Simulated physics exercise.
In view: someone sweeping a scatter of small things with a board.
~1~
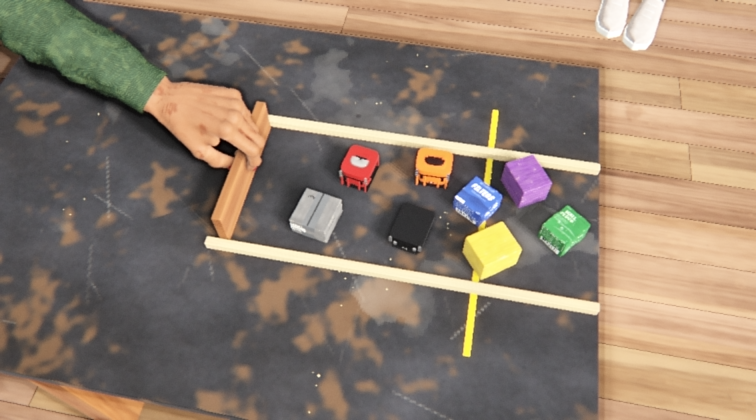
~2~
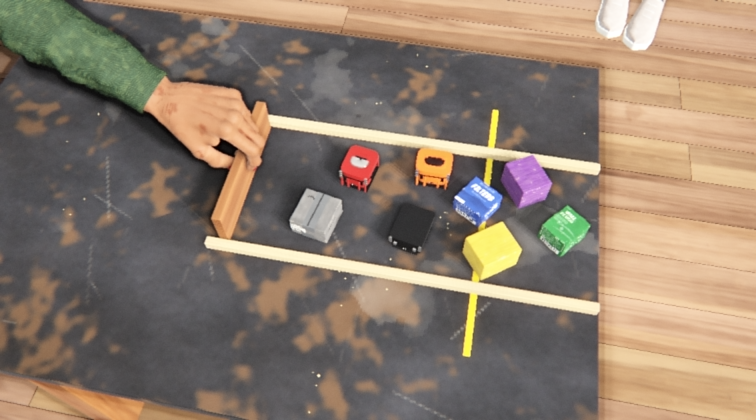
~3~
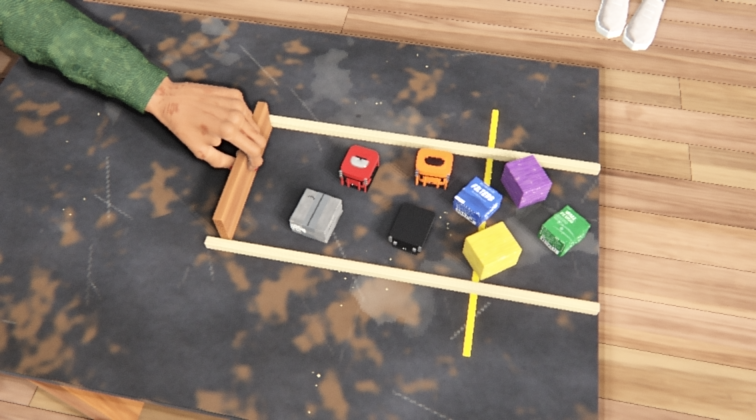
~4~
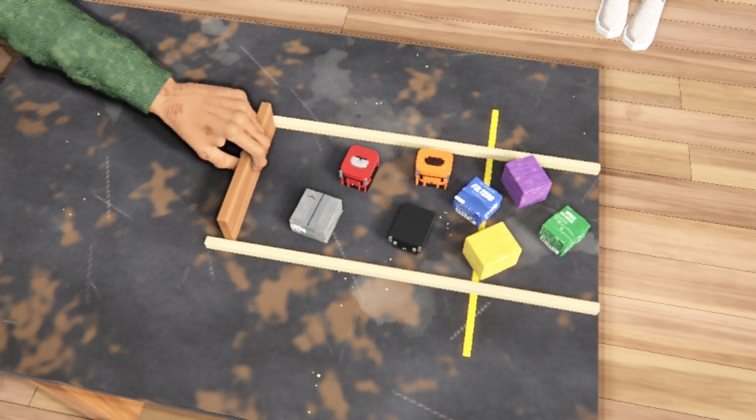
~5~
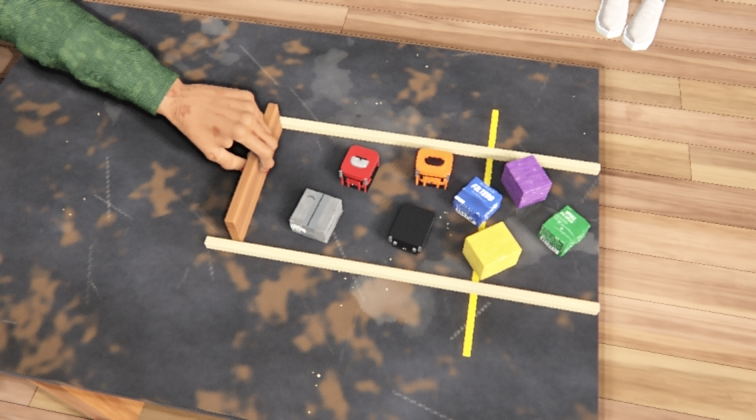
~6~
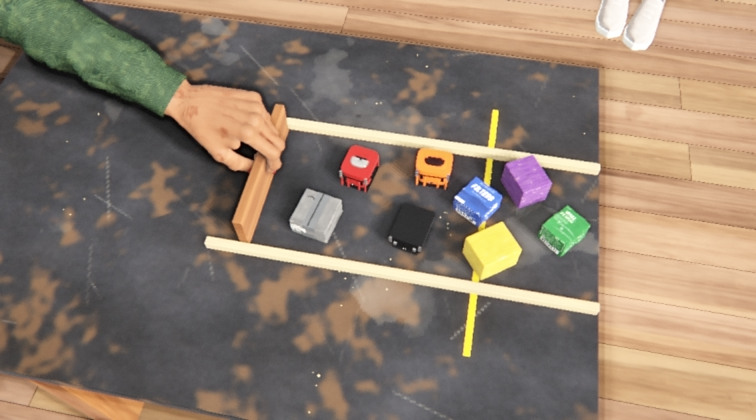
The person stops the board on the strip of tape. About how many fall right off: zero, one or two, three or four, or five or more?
The number that fall off is zero.
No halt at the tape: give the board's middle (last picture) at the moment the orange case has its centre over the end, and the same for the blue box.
At (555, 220) for the orange case; at (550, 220) for the blue box.
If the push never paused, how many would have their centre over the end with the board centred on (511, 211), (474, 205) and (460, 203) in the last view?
It would be 1, 0 and 0.
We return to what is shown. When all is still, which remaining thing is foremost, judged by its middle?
The yellow block.
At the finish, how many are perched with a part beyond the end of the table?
It comes to 1.
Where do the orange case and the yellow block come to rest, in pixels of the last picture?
About (535, 177), and the other about (581, 272).
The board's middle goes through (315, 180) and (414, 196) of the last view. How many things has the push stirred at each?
By then 1, and 6.
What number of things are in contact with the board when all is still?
2 of them.
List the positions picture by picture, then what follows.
Green box (564, 231); purple block (526, 182); yellow block (491, 251); board (244, 169); tape (483, 218), in the first frame.
Purple block (526, 182); grey box (317, 215), in the second frame.
Yellow block (491, 251); blue box (477, 202), in the third frame.
Green box (564, 231); orange case (434, 168), in the fourth frame.
Purple block (526, 182); red case (360, 169), in the fifth frame.
Green box (564, 231); purple block (526, 182); yellow block (491, 251); board (263, 172); tape (483, 218), in the sixth frame.
A little later, none off yet; green box at rest near (564, 231); purple block at rest near (526, 182); yellow block at rest near (491, 251).
When it is over, the number that fall off is zero.
